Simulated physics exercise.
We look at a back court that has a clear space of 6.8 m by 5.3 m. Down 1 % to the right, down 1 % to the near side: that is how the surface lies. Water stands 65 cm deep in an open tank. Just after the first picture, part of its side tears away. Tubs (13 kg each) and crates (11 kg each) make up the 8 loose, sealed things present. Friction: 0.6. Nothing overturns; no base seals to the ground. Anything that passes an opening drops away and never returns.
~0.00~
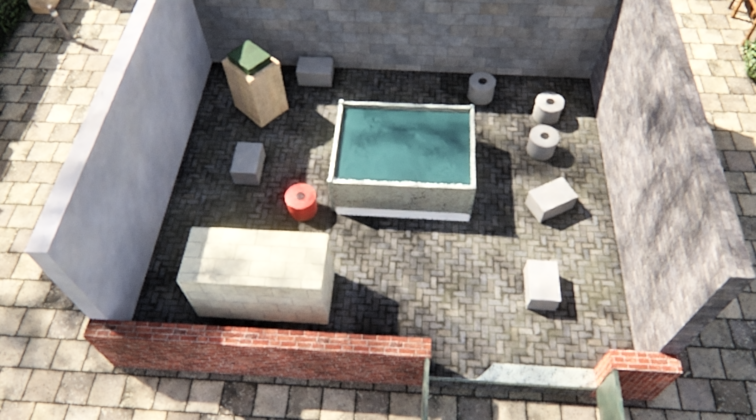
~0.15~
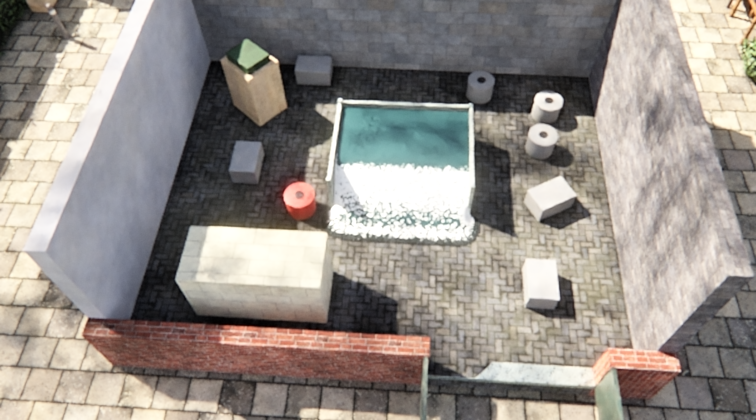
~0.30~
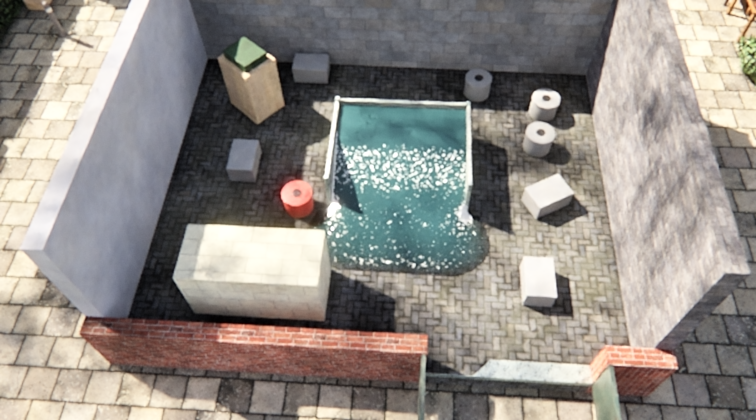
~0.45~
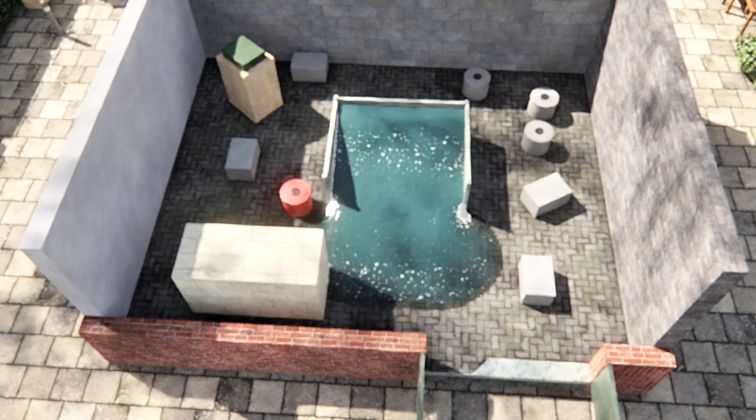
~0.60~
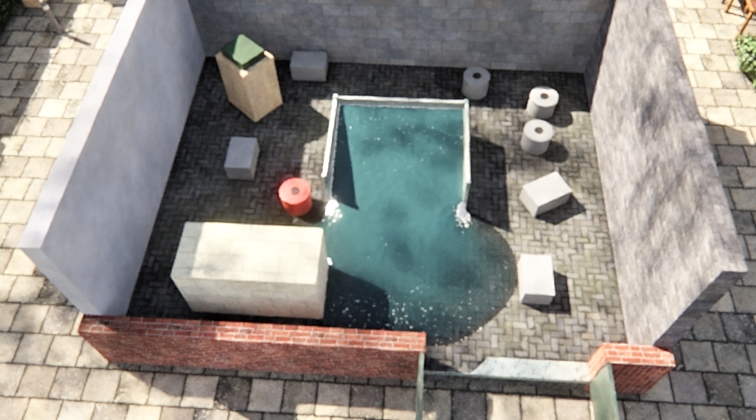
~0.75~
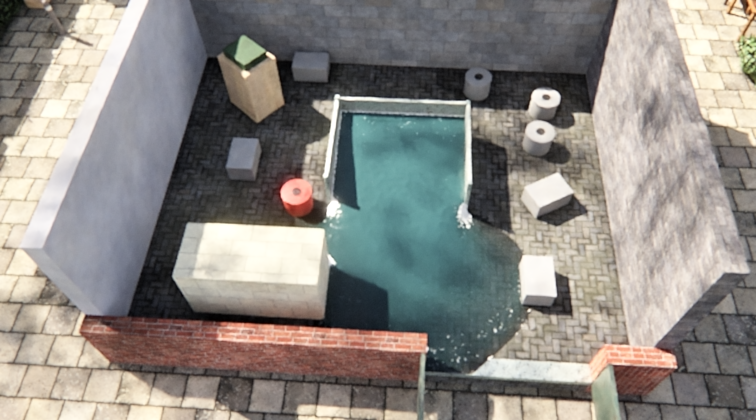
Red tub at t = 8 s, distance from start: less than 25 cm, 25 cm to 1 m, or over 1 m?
Less than 25 cm.
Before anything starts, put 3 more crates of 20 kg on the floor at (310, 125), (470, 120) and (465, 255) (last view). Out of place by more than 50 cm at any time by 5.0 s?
So that's within the threshold, within the threshold and beyond the threshold, in that sequence.
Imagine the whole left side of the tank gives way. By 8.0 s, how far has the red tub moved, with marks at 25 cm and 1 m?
Had it gone that way, the red tub would be borne far.
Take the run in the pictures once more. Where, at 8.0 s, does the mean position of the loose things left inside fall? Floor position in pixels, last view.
They average out to somewhere around (451, 131).
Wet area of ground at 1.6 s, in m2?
About 14 m2.
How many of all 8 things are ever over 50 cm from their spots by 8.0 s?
Answer: 2.
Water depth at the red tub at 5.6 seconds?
I'd put it at about 3 cm.
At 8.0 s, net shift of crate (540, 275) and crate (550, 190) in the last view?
300 cm and 5 cm, respectively.
After 1.6 s the red tub is near (296, 192), 0.0 m from its start, aground; 0 of 8 are out; 0 afloat.
After 3.6 s the red tub is near (296, 192), 0.0 m from its start, aground; 0 of 8 are out; 0 afloat.
After 5.6 s the red tub is near (296, 192), 0.0 m from its start, aground; 0 of 8 are out; 1 afloat.
After 8.0 s the red tub is near (296, 192), 0.0 m from its start, aground; 0 of 8 are out; 0 afloat.
